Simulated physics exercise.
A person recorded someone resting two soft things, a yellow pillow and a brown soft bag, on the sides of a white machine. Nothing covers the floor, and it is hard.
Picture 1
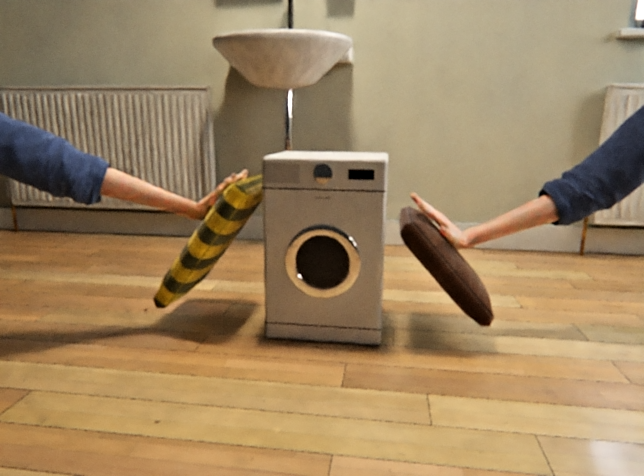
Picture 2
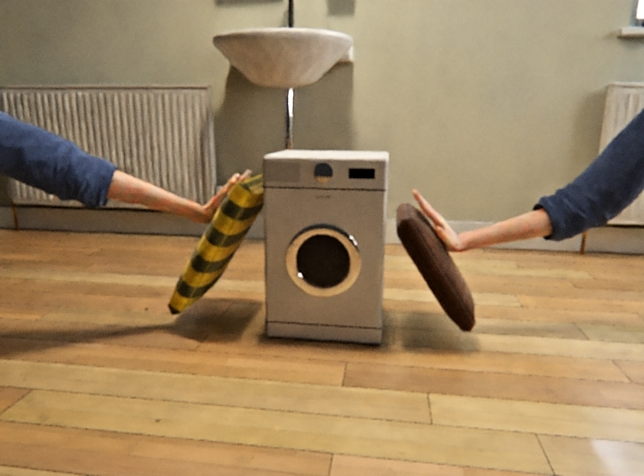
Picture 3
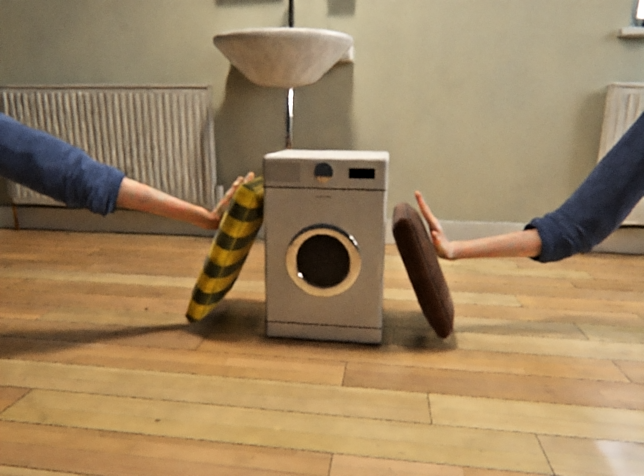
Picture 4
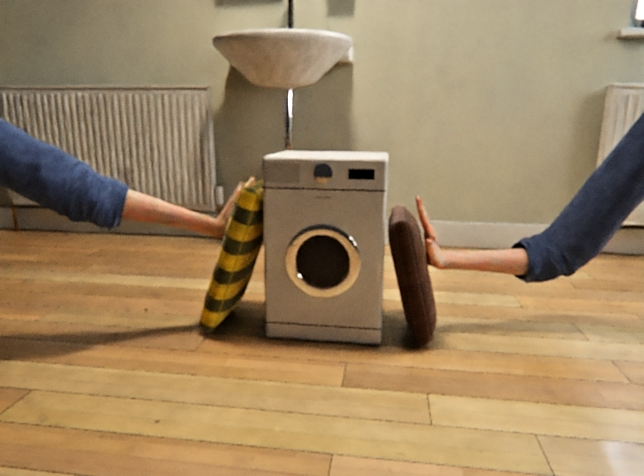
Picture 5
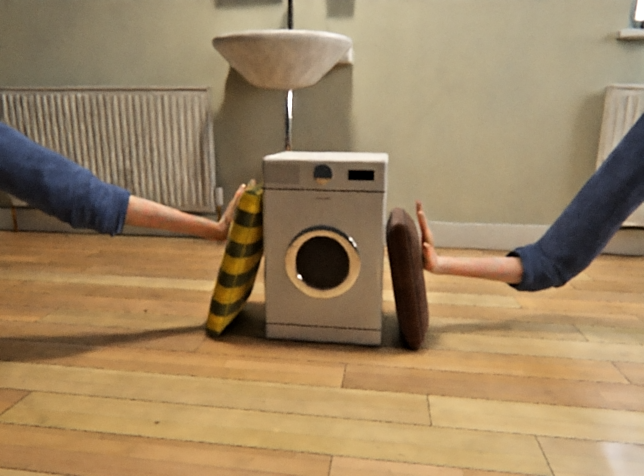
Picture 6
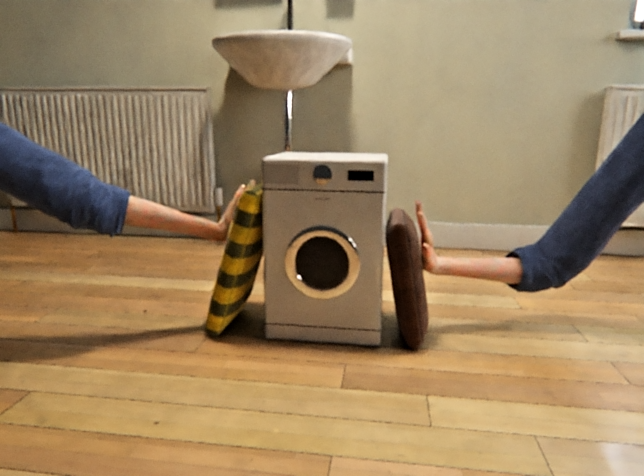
A small white washing machine stands on a wooden floor, seen from the front by a still camera, with a sink, radiators and a pale green wall behind it. Blue-sleeved arms reach in from both sides, the left hand on a yellow-and-dark striped pillow, the right against a brown soft bag. Both slanted objects swing their lower ends inward until nearly upright beside the machine, then barely move.
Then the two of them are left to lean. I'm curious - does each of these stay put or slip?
Here is how it goes: The yellow pillow stays put; the brown soft bag stays put.
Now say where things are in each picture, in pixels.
Pillow foot (160, 304), head (241, 190); soft bag foot (487, 322), head (407, 229), in the first picture.
Pillow foot (174, 311); soft bag foot (468, 327), in the second picture.
Pillow foot (193, 319); soft bag foot (445, 335), in the third picture.
Pillow foot (207, 328); soft bag foot (424, 341), in the fourth picture.
Pillow foot (213, 332); soft bag foot (415, 345), in the fifth picture.
Pillow foot (213, 333), head (251, 194), almost upright; soft bag foot (414, 345), head (398, 228), almost upright, in the sixth picture.
Then, 0.22 s on from there, pillow propped as before near (246, 255); soft bag propped as before near (405, 274).
In the end, pillow propped as before near (246, 255); soft bag propped as before near (405, 274). The yellow pillow keeps leaning and the brown soft bag holds its lean.
